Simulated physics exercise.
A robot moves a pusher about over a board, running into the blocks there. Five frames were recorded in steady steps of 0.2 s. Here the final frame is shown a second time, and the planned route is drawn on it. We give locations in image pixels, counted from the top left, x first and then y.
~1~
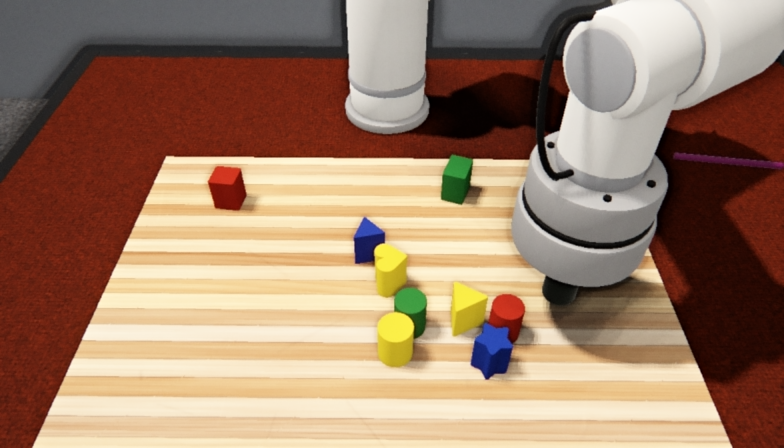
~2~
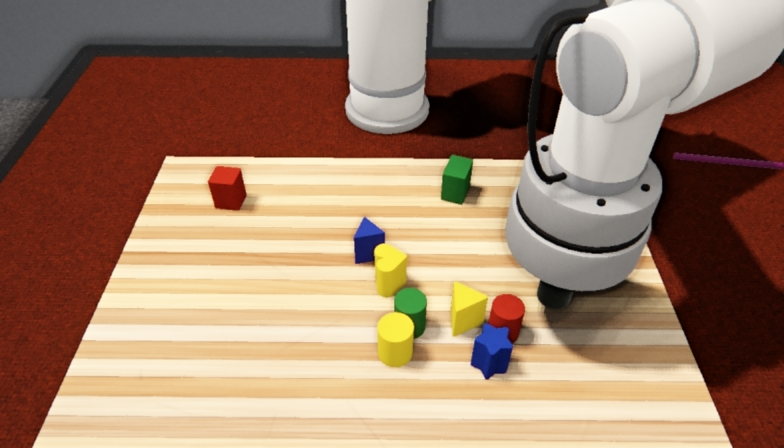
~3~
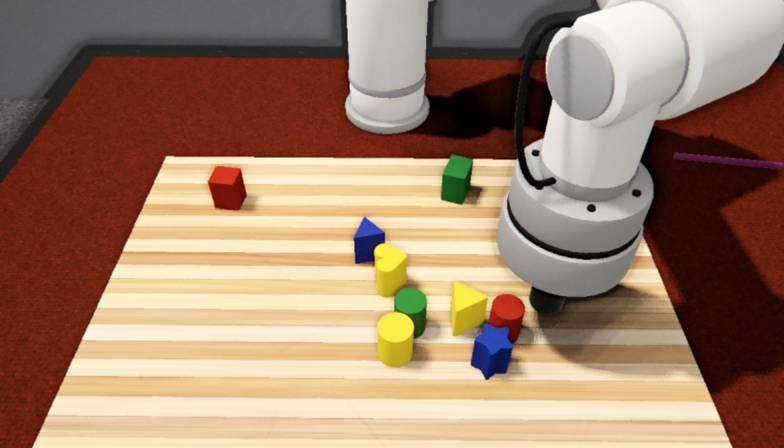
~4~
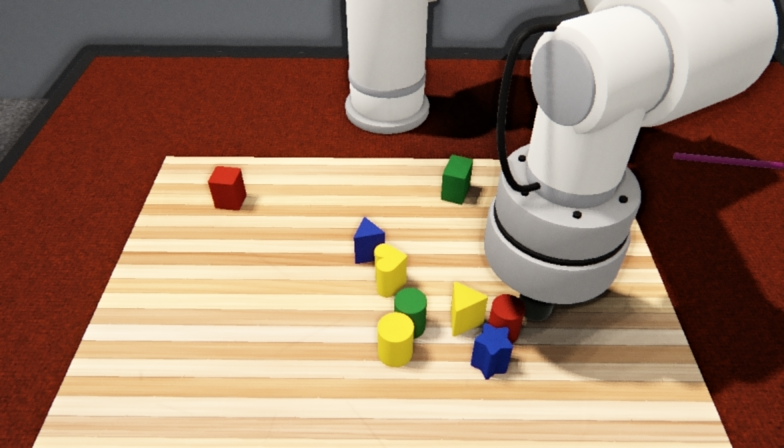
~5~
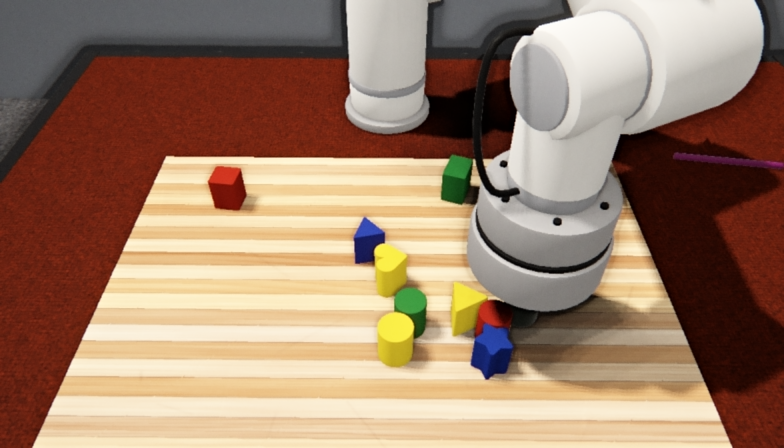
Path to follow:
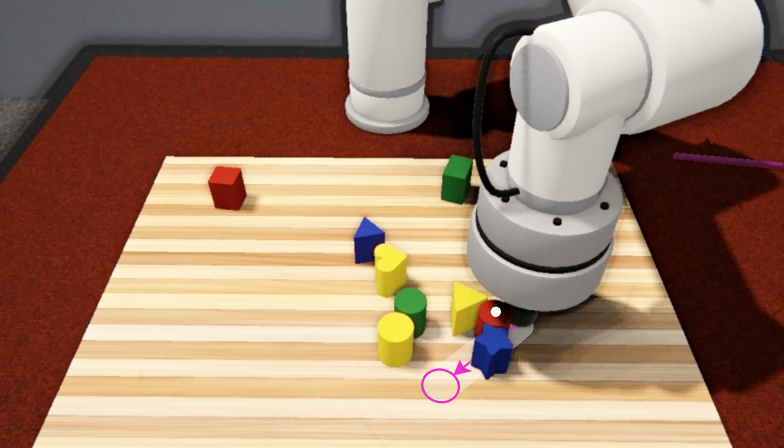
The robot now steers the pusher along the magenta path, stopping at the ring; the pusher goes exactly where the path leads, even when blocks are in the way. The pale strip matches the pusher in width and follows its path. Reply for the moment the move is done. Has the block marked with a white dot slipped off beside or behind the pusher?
Yes, that is what happens.
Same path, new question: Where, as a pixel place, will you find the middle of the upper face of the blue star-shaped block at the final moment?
At (469, 383).
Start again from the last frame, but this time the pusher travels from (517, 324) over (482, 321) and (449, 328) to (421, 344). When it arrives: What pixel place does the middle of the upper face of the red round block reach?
At the end it should sit near (441, 345).
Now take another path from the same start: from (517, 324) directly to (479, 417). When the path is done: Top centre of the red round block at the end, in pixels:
Its top middle is near (472, 322).
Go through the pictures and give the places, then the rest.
Pusher tip at (558, 294); block tops, yellow round block at (396, 327); green round block at (411, 300); yellow three-sided block at (466, 296); blue star-shaped block at (495, 338); red round block at (509, 306), in the first frame.
Pusher at (553, 298); blocks unchanged, in the second frame.
Pusher at (545, 303); blocks unchanged, in the third frame.
Pusher at (534, 309); blocks unchanged, in the fourth frame.
Pusher at (519, 315); yellow round block at (396, 327); green round block at (411, 300); yellow three-sided block at (466, 296); blue star-shaped block at (495, 338); red round block at (496, 312), in the fifth frame.
Path on the board, in a line from (517, 324) to (441, 386); the dot is on the red round block.
What follows on the original path. One third of the way, pusher at (495, 335); blue star-shaped block at (488, 347), turned 45° anticlockwise; red round block at (465, 325).
Two thirds of the way, pusher at (468, 356); blue star-shaped block at (475, 368), turned 85° anticlockwise; red round block at (435, 334).
At the end, pusher at (442, 376); yellow round block at (386, 322); green round block in place; yellow three-sided block in place; blue star-shaped block at (469, 383), turned 130° anticlockwise; red round block at (414, 341).
